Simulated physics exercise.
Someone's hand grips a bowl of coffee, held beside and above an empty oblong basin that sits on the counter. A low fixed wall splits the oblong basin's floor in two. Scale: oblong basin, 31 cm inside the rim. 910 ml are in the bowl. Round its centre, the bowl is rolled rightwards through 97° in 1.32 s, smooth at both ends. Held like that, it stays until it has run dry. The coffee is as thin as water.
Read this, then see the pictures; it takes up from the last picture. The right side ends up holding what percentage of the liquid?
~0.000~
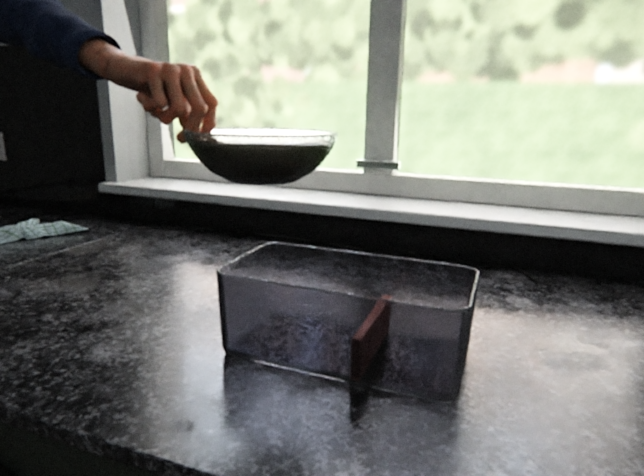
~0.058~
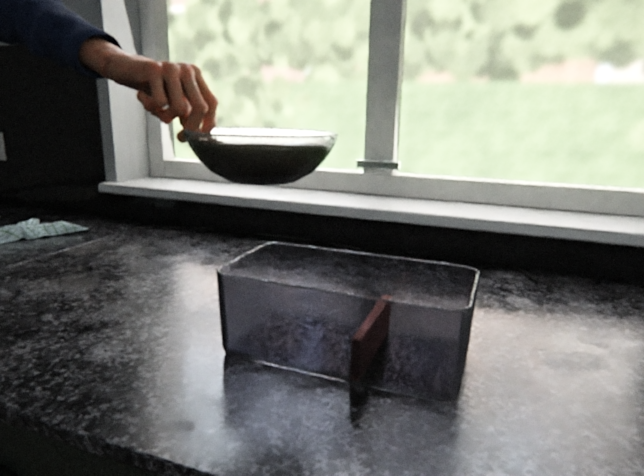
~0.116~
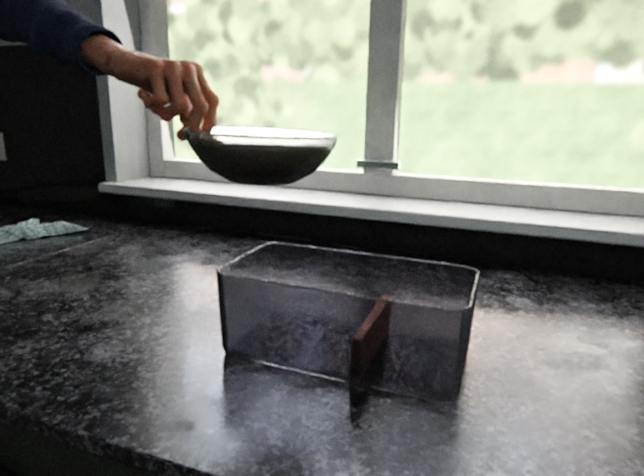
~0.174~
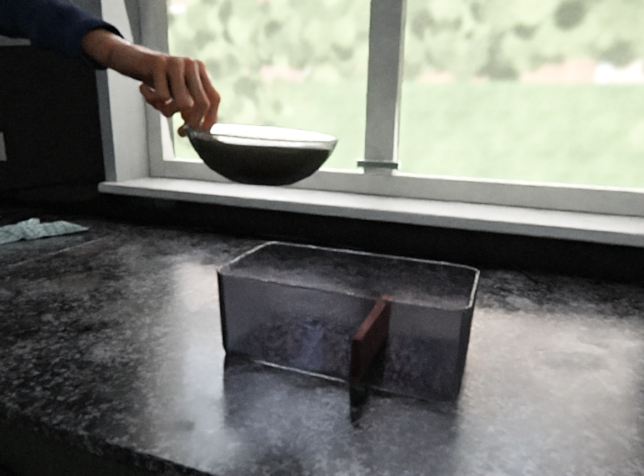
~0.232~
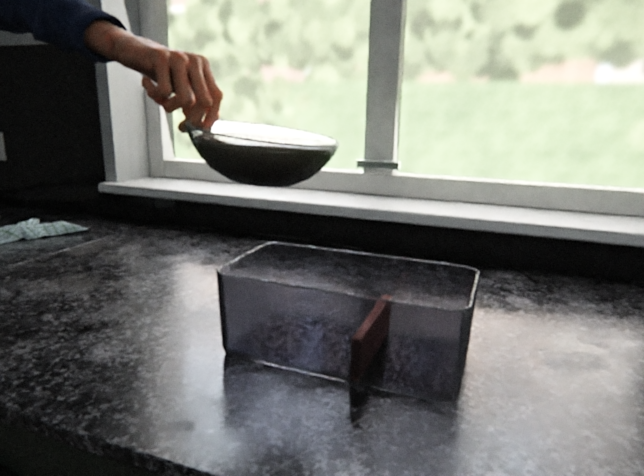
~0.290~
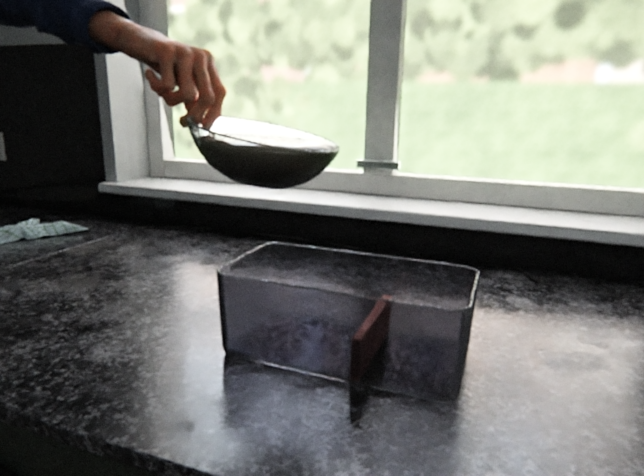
About 52 in every hundred parts.
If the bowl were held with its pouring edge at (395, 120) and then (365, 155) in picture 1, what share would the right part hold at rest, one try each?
75 in a hundred, followed by 80 in a hundred.
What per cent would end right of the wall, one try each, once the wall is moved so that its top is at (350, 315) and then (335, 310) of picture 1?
In order, 75 and 90 per cent.
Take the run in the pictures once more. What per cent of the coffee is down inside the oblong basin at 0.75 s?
Roughly 38 percent of it.
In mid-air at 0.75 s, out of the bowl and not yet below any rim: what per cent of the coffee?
About 34 per cent.
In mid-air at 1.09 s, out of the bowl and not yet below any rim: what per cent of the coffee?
Around 2 per cent of the liquid is in flight.
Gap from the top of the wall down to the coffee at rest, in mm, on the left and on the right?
It's around 38 mm on the left side and around 24 mm on the right side.
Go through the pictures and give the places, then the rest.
Tilt 0°; pouring edge (332, 136); surface from (205, 137) to (329, 143); the oblong basin's rim runs from (244, 257) to (474, 289); the wall's top is at (374, 316), in the first frame.
Tilt 0°; pouring edge (333, 137); surface from (205, 137) to (329, 143), in the second frame.
Tilt 2°; pouring edge (333, 139); surface from (206, 135) to (330, 144), in the third frame.
Tilt 4°; pouring edge (333, 142); surface from (207, 135) to (331, 145), in the fourth frame.
Tilt 7°; pouring edge (334, 147); surface from (208, 134) to (332, 146), in the fifth frame.
Tilt 11°; pouring edge (334, 152); surface from (211, 134) to (335, 147), in the sixth frame.
After 0.75 s the tilt is 59° and 27 per cent is still to pour, 9 is left of the wall and 29 right of it.
After 1.09 s the tilt is 90° and 0 per cent is still to pour, 45 is left of the wall and 52 right of it.
After 1.44 s the tilt is 97° and 0 per cent is still to pour, 47 is left of the wall and 52 right of it.
After 1.82 s the tilt is 97° and 0 per cent is still to pour, 47 is left of the wall and 52 right of it.
In the end 47 per cent lies left of the wall, 52 right of it and 1 outside.
